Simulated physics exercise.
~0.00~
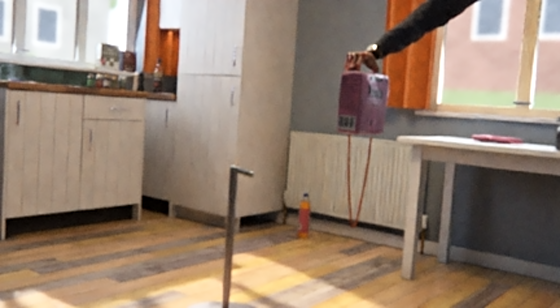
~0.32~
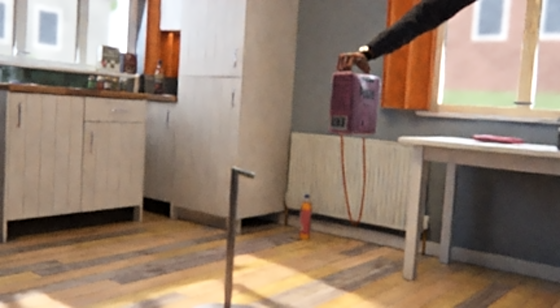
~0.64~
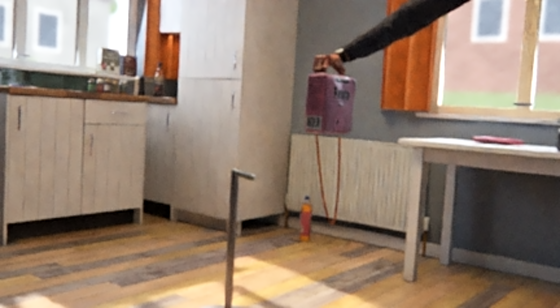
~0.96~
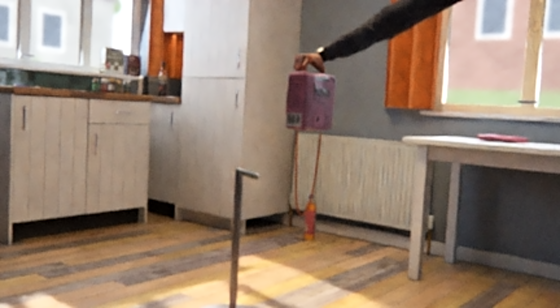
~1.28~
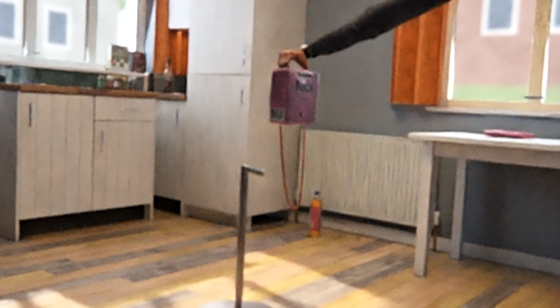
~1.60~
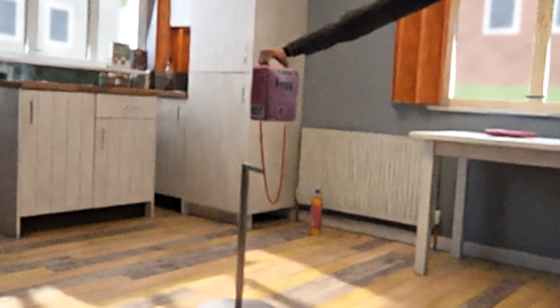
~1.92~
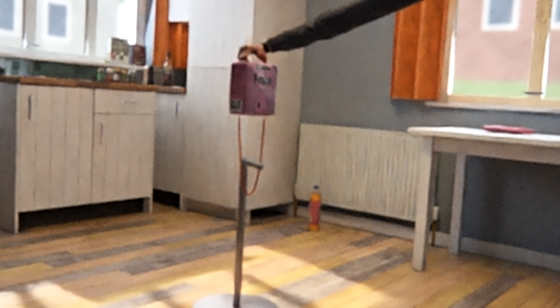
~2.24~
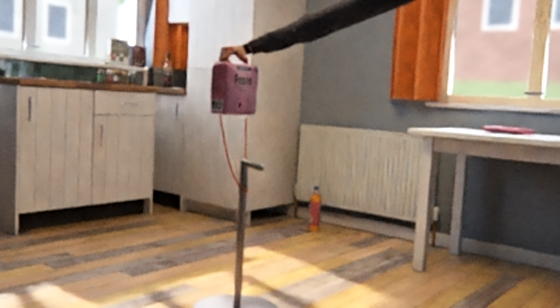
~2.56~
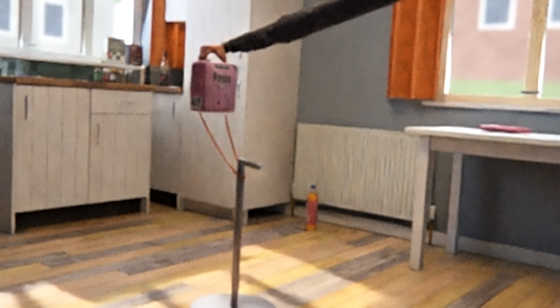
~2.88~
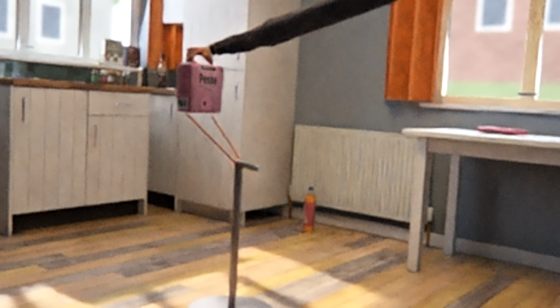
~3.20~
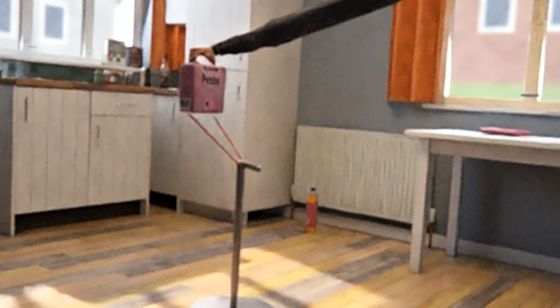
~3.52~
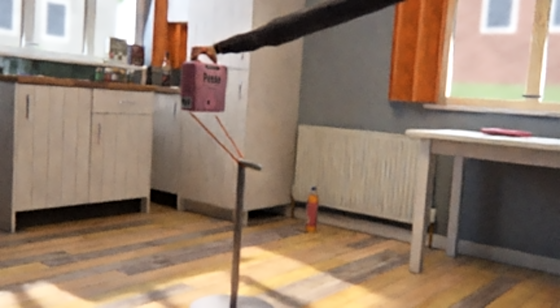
At the start, a dark-sleeved arm reaches in from the right of a sunlit kitchen, holding a pink bag upright with a loop of shoelace dangling under it. A thin post with a small hook at its top stands on the wooden floor. The hand carries the bag steadily left, past the radiator and orange bottle, until it passes over the post. As the bag moves beyond it, the loop catches on the post's top and stretches into a slant. The lace pulls tight, and the hand stops with the bag held just left of the post, still upright and caught.
